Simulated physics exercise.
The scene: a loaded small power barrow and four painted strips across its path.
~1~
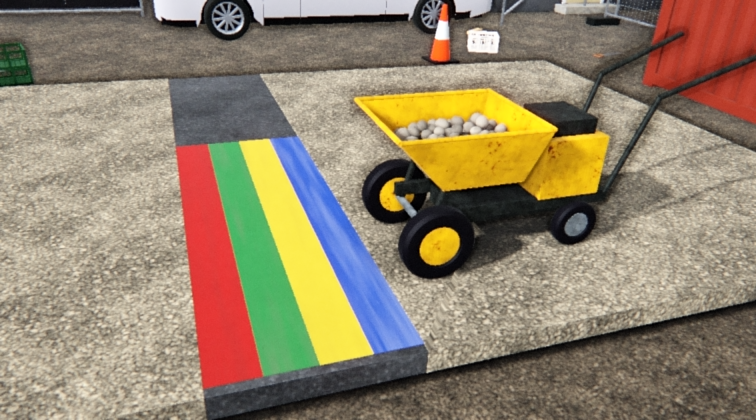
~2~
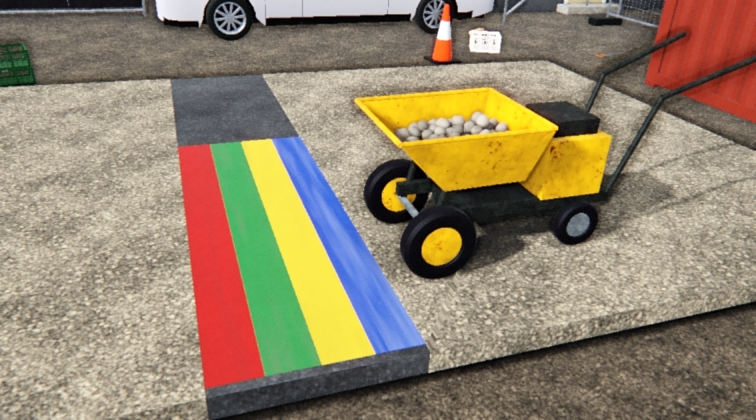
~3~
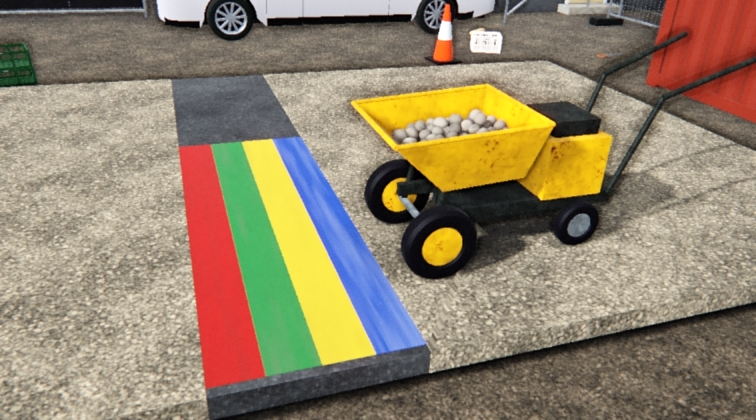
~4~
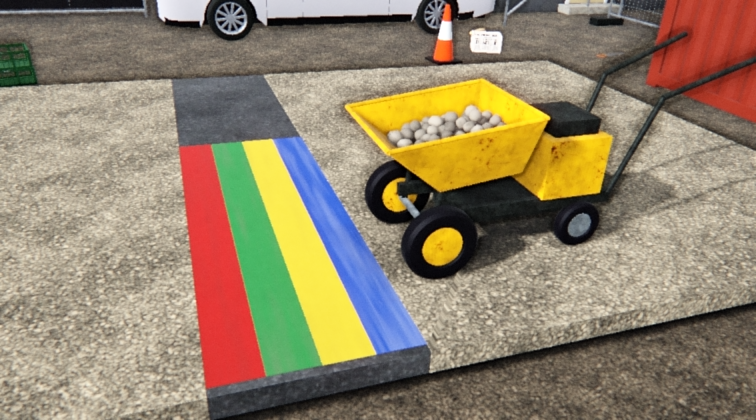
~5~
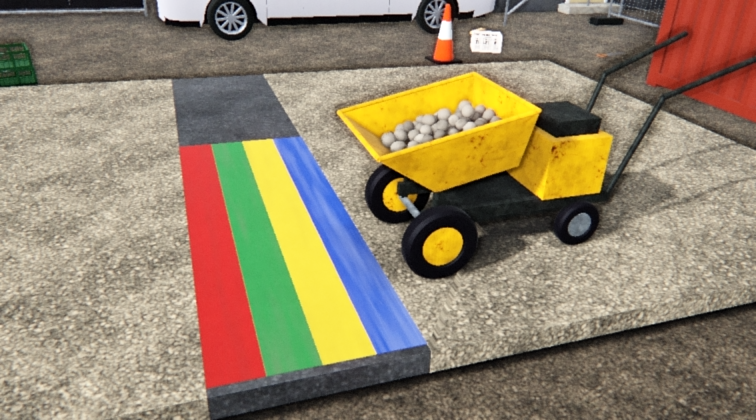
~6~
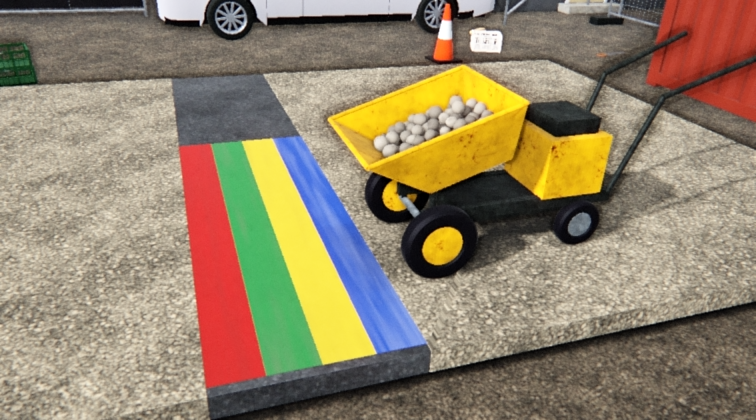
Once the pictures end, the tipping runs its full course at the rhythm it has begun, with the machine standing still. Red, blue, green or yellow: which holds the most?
The green one gets the largest share.
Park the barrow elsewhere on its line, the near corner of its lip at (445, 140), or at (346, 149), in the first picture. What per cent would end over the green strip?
In turn 20 and 10 in a hundred.
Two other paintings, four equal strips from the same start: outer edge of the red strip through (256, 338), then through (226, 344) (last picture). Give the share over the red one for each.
In turn 30 and 30 in a hundred.
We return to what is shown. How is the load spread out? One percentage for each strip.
In per cent, blue strip 0, yellow strip 15, green strip 40 and red strip 20.
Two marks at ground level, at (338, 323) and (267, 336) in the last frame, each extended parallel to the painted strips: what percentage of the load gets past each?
Near 80 % and 40 %.
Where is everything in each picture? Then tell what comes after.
In the first picture, lip of the skip (401, 144), level; top of the load (469, 128), river pebbles; blue strip (379, 311); yellow strip (331, 320); green strip (280, 329); red strip (226, 339).
In the second picture, lip of the skip (401, 145), level; top of the load (470, 127).
In the third picture, lip of the skip (396, 148), tipped barely; top of the load (474, 130).
In the fourth picture, lip of the skip (389, 153), tipped a little; top of the load (470, 127).
In the fifth picture, lip of the skip (379, 160), tipped a little; top of the load (482, 125).
In the sixth picture, lip of the skip (368, 168), tipped clearly; top of the load (473, 120); blue strip (382, 311); yellow strip (334, 320); green strip (283, 329); red strip (229, 339).
Just after the last frame, skip tipped steeply; every one in the skip.
A moment on, skip tipped right over; the larger part in the skip; about a tenth over the yellow strip; about a tenth over the green strip.
Further on, skip tipped right over; roughly a quarter in the skip; about a tenth over the yellow strip; roughly a third over the green strip; roughly a quarter over the red strip; about a tenth off the paint.
When it is over, skip tipped right over; roughly a quarter in the skip; not one over the blue strip; about a tenth over the yellow strip; roughly a third over the green strip; roughly a quarter over the red strip; about a tenth off the paint.
